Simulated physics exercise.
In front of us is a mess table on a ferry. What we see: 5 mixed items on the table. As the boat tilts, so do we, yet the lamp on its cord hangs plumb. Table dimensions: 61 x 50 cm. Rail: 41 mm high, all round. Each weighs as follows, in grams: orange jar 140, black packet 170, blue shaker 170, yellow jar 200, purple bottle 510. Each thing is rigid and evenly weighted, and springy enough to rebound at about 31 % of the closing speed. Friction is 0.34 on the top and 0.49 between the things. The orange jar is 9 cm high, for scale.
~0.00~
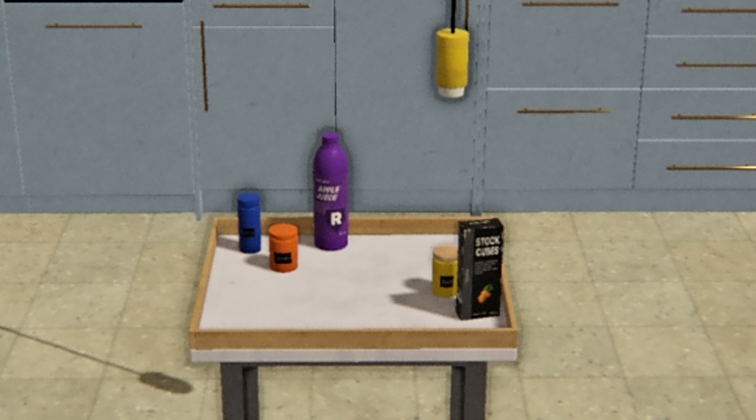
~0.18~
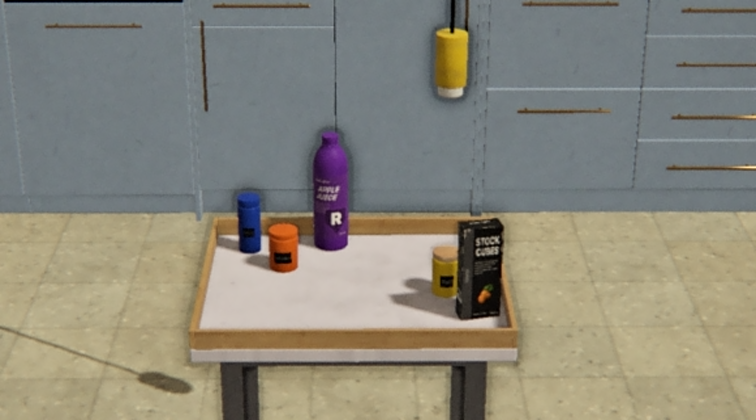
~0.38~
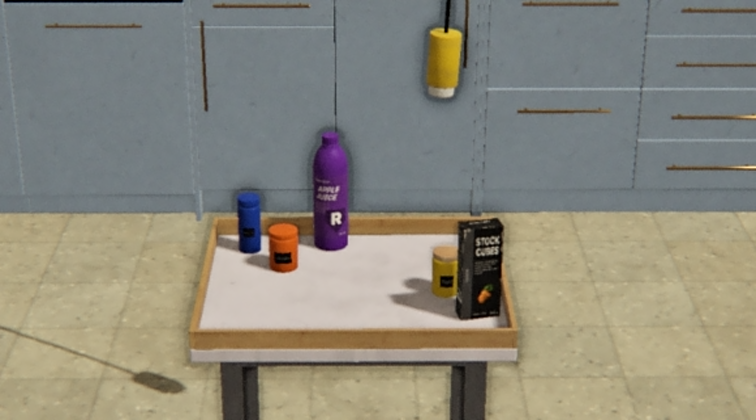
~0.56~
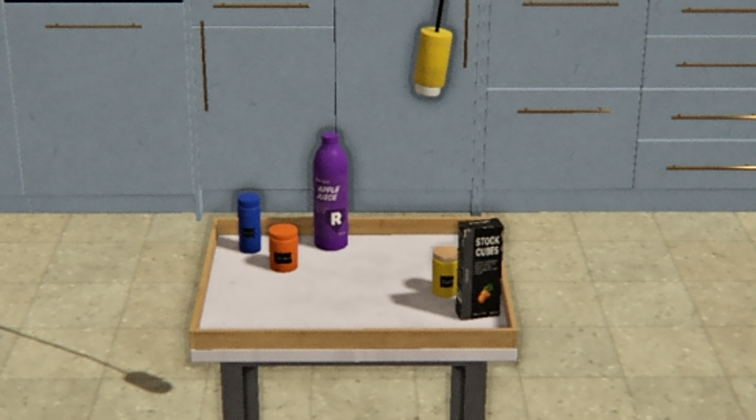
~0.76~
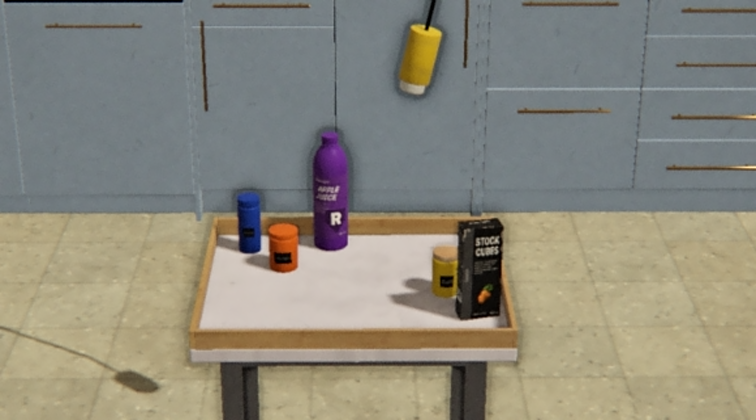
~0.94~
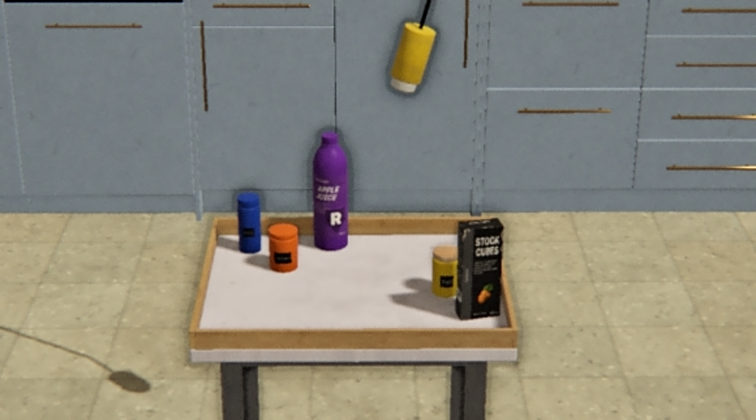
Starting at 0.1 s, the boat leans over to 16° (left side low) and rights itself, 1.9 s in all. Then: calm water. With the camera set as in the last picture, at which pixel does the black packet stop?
The black packet stops at roughly (479, 269).
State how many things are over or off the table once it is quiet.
0.
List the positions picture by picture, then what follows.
Boat level; black packet (479, 270); orange jar (283, 248), in the first picture.
Boat level; yellow jar (446, 271); purple bottle (331, 191), in the second picture.
Floor tilted 3°, left side down; orange jar (283, 248); blue shaker (249, 224), in the third picture.
Floor tilted 8°, left side down; yellow jar (446, 271); purple bottle (331, 191), in the fourth picture.
Floor tilted 13°, left side down; orange jar (283, 248); blue shaker (249, 223), in the fifth picture.
Floor tilted 15°, left side down; black packet (479, 269); yellow jar (446, 271), in the sixth picture.
After 1.14 s, floor tilted 16°, left side down.
After 1.54 s, floor tilted 8°, left side down.
After 1.94 s, boat level.
After 2.34 s, black packet resting near (479, 269).
At rest (2.5 s), all 5 in place, give or take 5 cm. Seen from the same camera at the end, black packet near (479, 269).
